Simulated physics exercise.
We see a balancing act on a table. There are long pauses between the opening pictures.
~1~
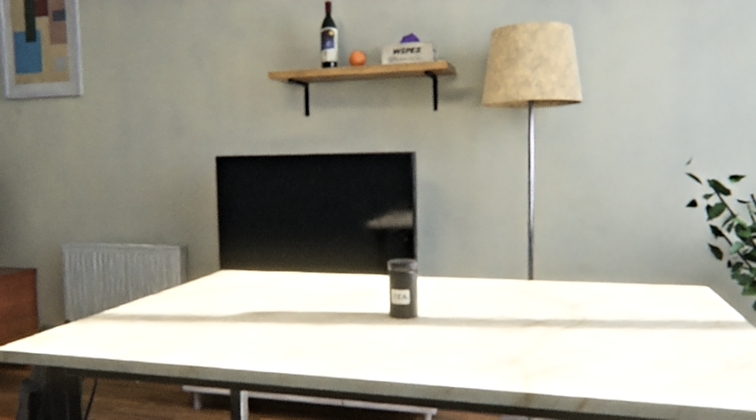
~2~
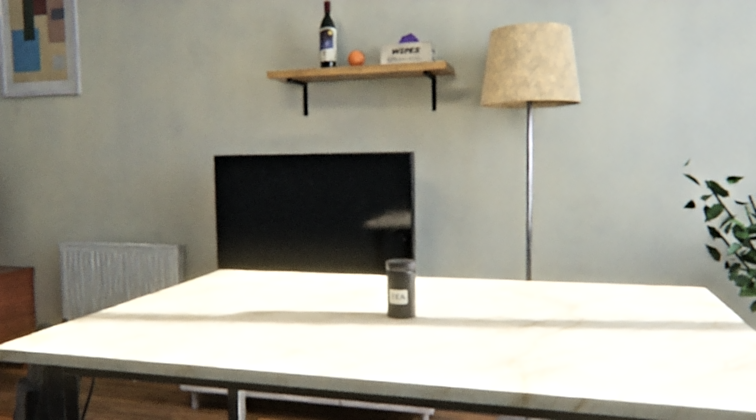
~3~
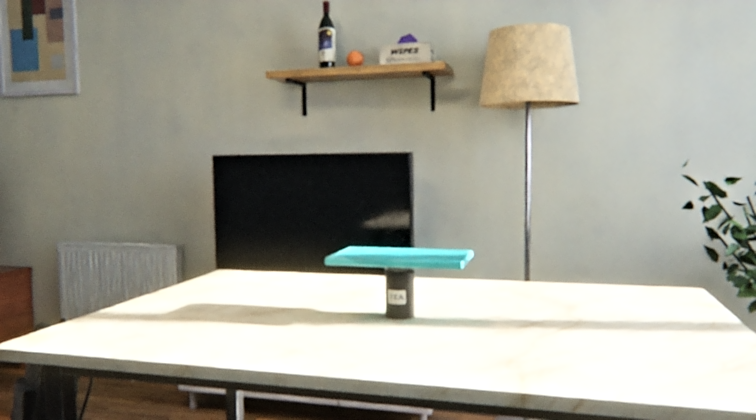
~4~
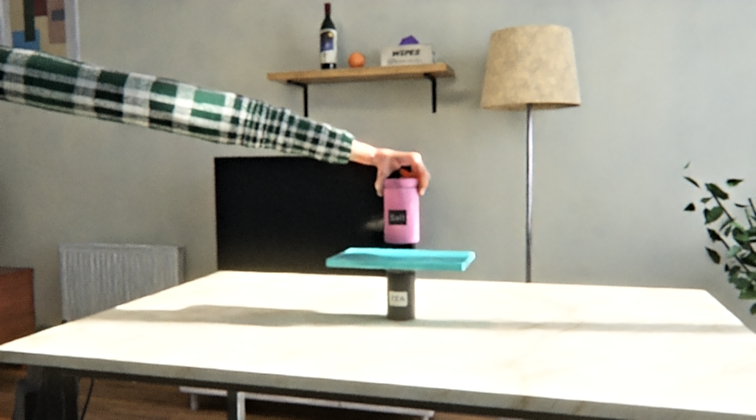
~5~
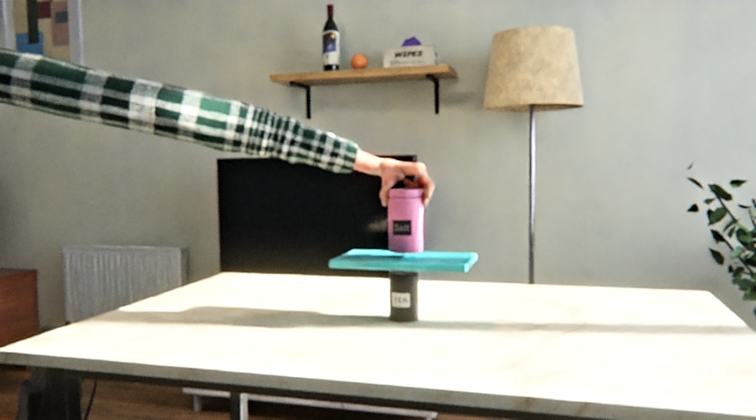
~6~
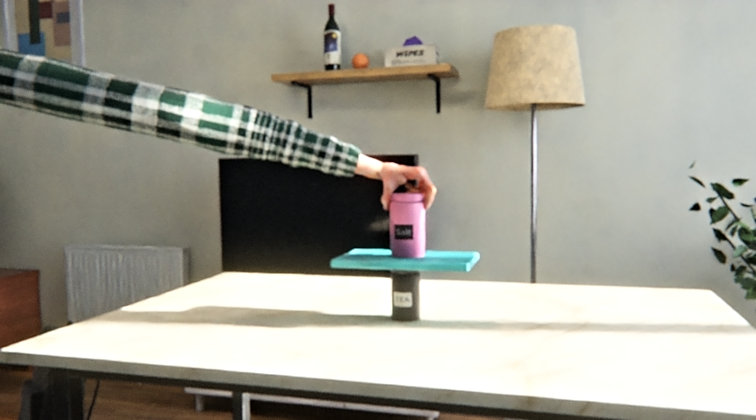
On a sunlit living-room table, a turquoise lid appears across a dark tea jar, then a hand lowers a pink jar onto it.
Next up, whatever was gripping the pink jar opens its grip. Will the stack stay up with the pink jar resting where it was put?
Yes.
Then, 0.20 s on from there, no change.
Then, 0.40 s on from there, pink jar resting near (407, 225).
In the end, all 3 unmoved. At the end, from the last picture's camera, pink jar near (407, 225). The stack stays up.
